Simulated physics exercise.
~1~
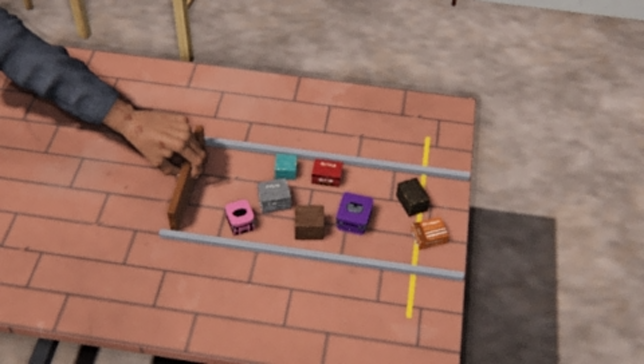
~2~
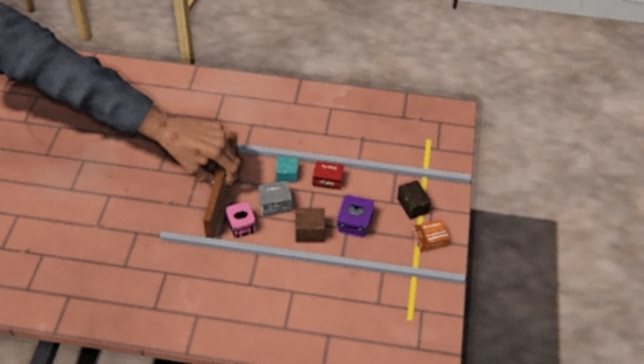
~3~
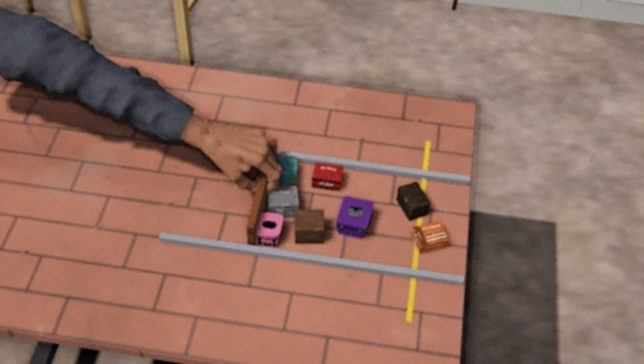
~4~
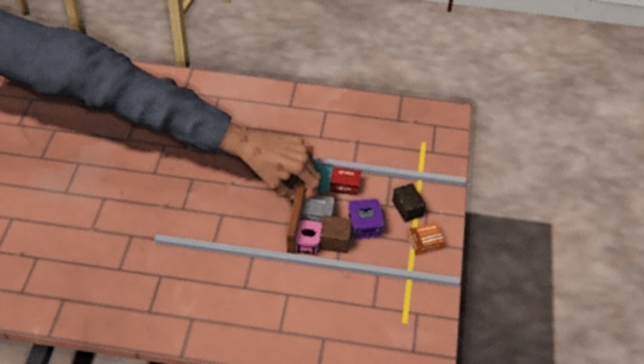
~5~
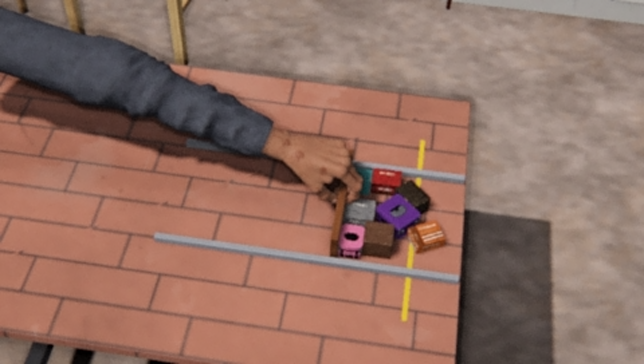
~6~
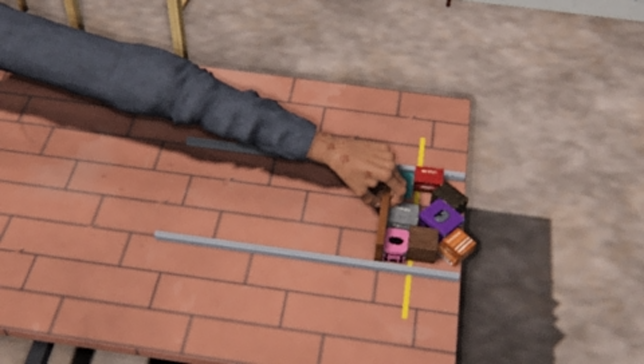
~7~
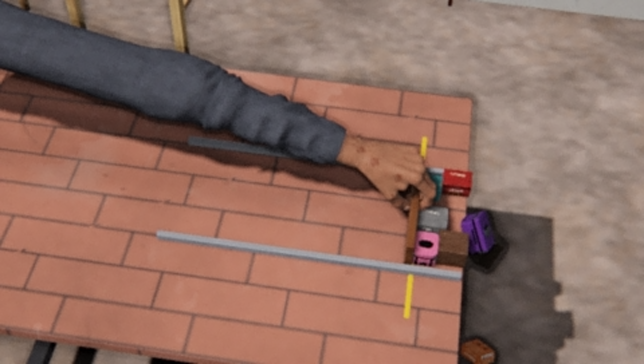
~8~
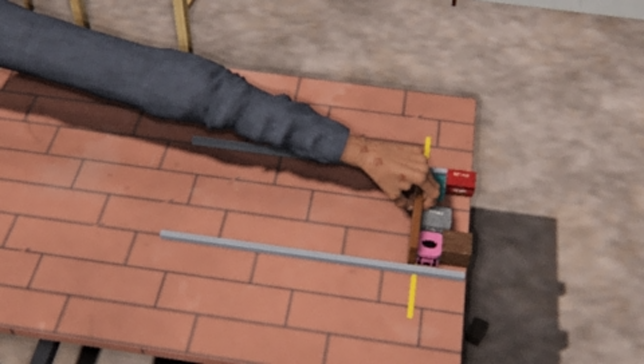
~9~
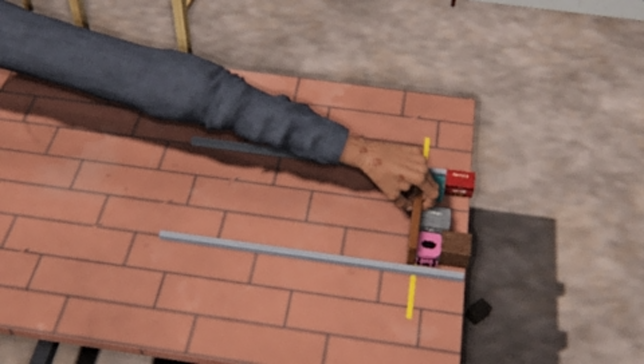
The footage shows a hand pushing an upright board rightward across a brick-patterned tabletop, gathering small colourful boxes and sliding them toward a yellow tape line and the edge, where the purple, black and orange ones drop off while the rest stay on as the board stops.
